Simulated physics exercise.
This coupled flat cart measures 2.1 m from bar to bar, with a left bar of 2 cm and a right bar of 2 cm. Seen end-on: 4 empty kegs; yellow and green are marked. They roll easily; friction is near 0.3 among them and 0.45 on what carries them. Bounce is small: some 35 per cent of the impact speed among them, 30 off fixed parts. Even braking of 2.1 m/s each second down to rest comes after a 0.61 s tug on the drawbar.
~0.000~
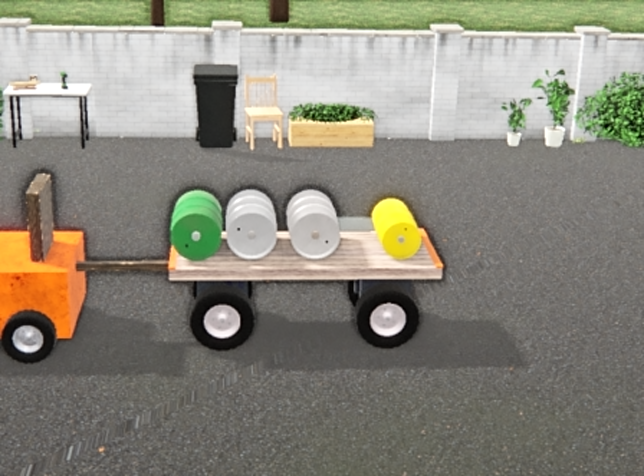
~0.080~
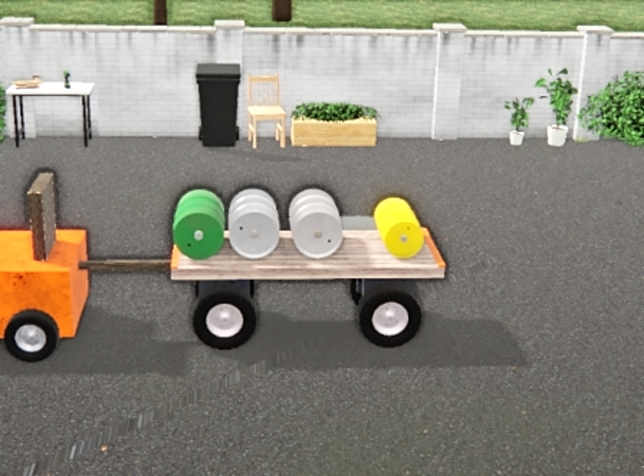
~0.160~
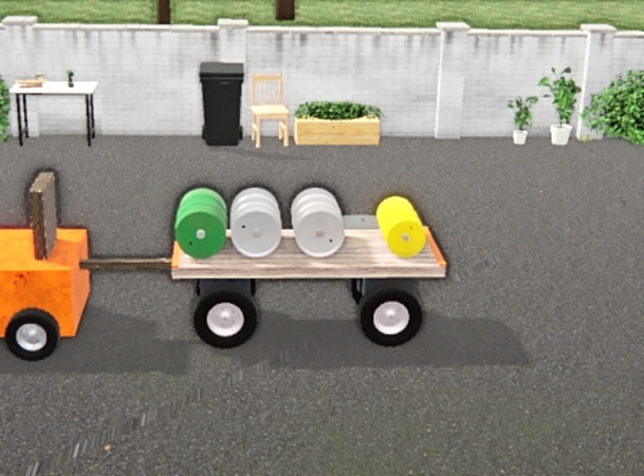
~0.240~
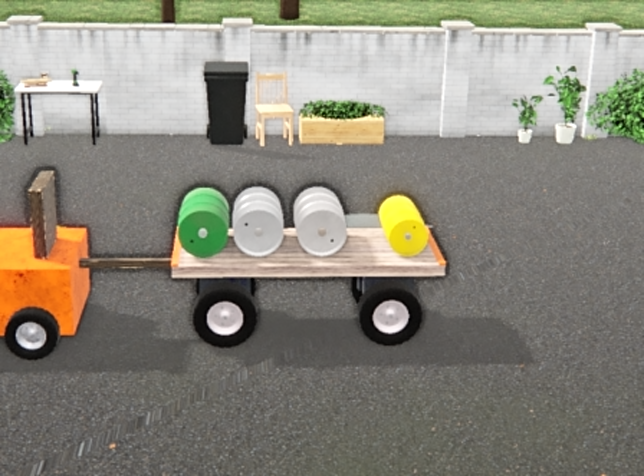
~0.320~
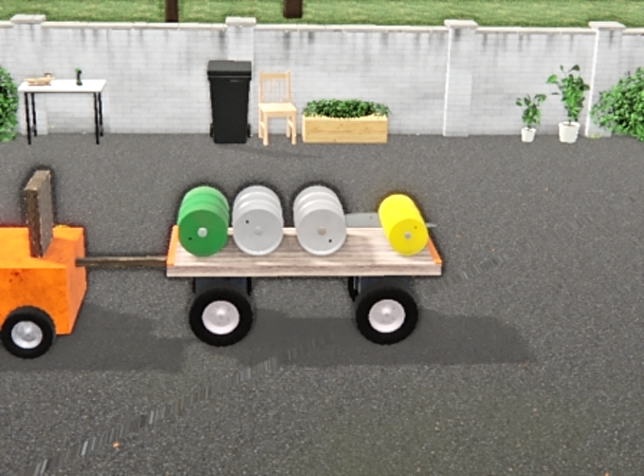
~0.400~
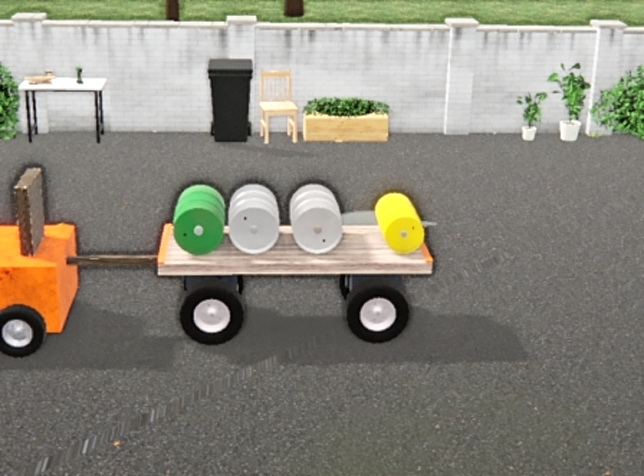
In a paved yard, an orange vehicle starts pulling a flat cart of four barrels left.
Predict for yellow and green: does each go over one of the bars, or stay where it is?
One by one: I expect yellow to part from the cart; I expect green to stay with the cart.
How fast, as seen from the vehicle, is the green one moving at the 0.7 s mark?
Roughly 0.9 m/s.
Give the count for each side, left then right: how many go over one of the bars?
Count by side - left 0, right 1.
By 0.7 s, yellow is on the deck, 5 cm from the right bar, rolling right along the cart; green is on the deck, 50 cm from the left bar, rolling right along the cart; 0 gone from the cart.
By 0.9 s, yellow is over the right bar and falling; green is on the deck, 65 cm from the left bar, rolling right along the cart; 1 gone from the cart.
Finally (2.4 s), yellow is over the right bar and down; green is on the deck, 70 cm from the left bar; 1 gone from the cart.
